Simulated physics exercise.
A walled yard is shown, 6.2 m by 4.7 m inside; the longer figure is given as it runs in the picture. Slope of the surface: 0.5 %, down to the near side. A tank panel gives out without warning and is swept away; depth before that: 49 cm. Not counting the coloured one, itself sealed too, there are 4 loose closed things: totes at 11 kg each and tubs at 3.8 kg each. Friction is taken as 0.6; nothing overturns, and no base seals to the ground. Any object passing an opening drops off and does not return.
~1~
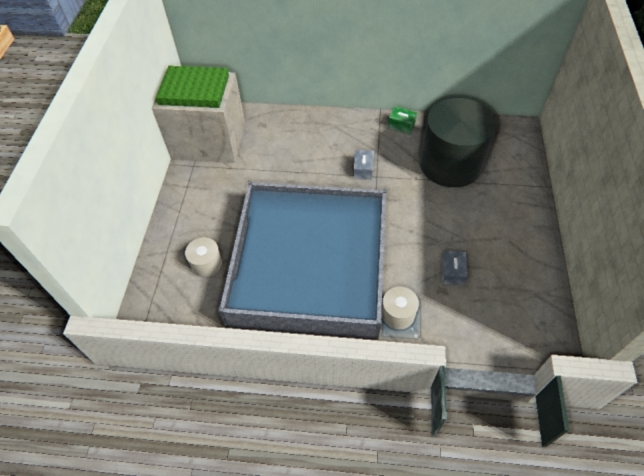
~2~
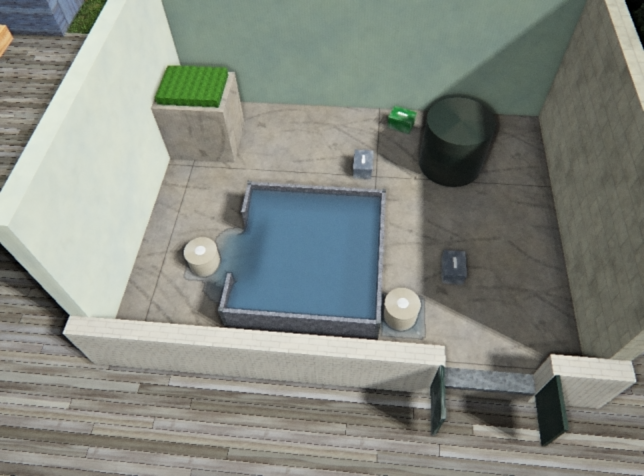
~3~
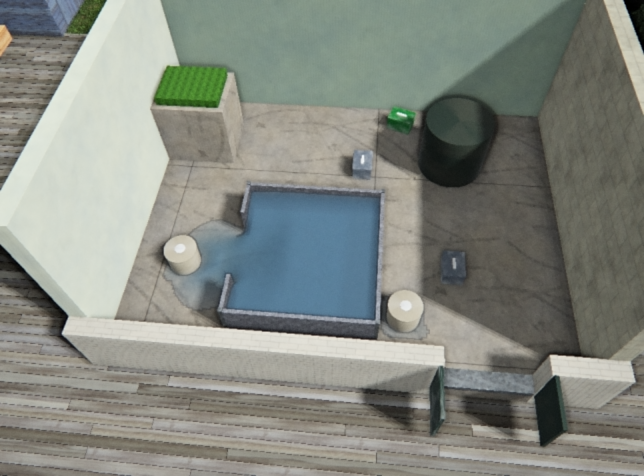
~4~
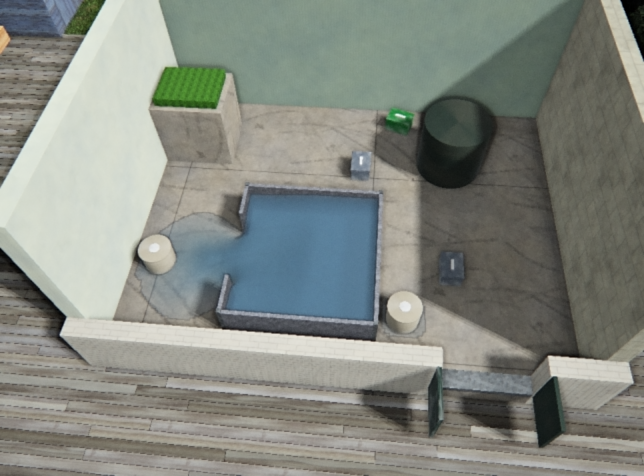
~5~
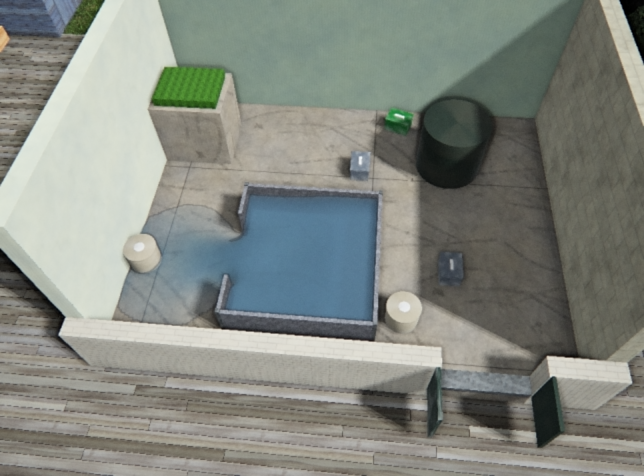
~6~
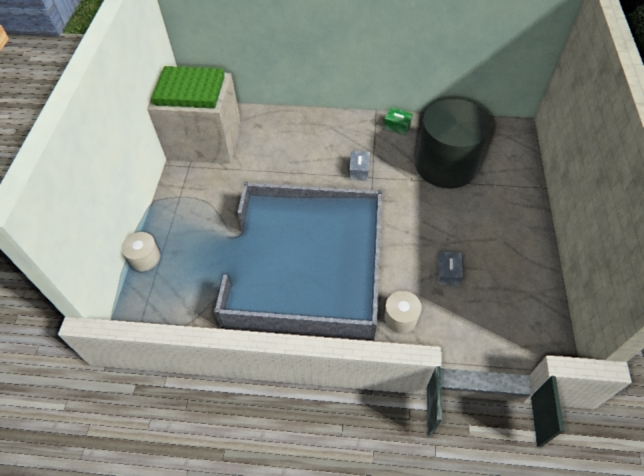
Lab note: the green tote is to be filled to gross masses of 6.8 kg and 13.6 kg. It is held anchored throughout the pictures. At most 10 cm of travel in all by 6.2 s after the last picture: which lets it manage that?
Ballast needed: The greater.
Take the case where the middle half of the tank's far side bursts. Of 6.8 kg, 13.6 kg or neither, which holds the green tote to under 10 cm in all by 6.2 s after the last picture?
With that failure, no mass keeps it.
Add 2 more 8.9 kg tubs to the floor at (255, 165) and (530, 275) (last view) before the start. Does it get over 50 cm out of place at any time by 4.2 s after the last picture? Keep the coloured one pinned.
Result, in order - above threshold; below threshold.
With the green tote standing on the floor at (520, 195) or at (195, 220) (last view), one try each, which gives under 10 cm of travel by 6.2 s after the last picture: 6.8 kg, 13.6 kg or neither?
Taking the two tries in order, even the light one works and both fall short.
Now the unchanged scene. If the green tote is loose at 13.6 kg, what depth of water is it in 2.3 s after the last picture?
0 cm, roughly.
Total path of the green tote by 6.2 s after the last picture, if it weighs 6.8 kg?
It covers about 100 cm altogether.
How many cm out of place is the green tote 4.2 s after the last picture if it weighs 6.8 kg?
Shift: About 0 cm.
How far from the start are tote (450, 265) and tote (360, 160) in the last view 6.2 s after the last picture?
Net shift, one by one: 0 cm / 60 cm.
Then, 0.6 s after the last picture the green tote would be 0 cm from its start with 6.8 kg and 0 cm from its start with 13.6 kg; 0 cm of water round it then.
Then, 2.3 s after the last picture the green tote would be 0 cm from its start with 6.8 kg and 0 cm from its start with 13.6 kg; 0 cm of water round it then.
Then, 4.2 s after the last picture the green tote would be 0 cm from its start with 6.8 kg and 0 cm from its start with 13.6 kg; 4 cm of water round it then.
Then, 6.2 s after the last picture the green tote would be 102 cm from its start with 6.8 kg and 0 cm from its start with 13.6 kg; 6 cm of water round it then.
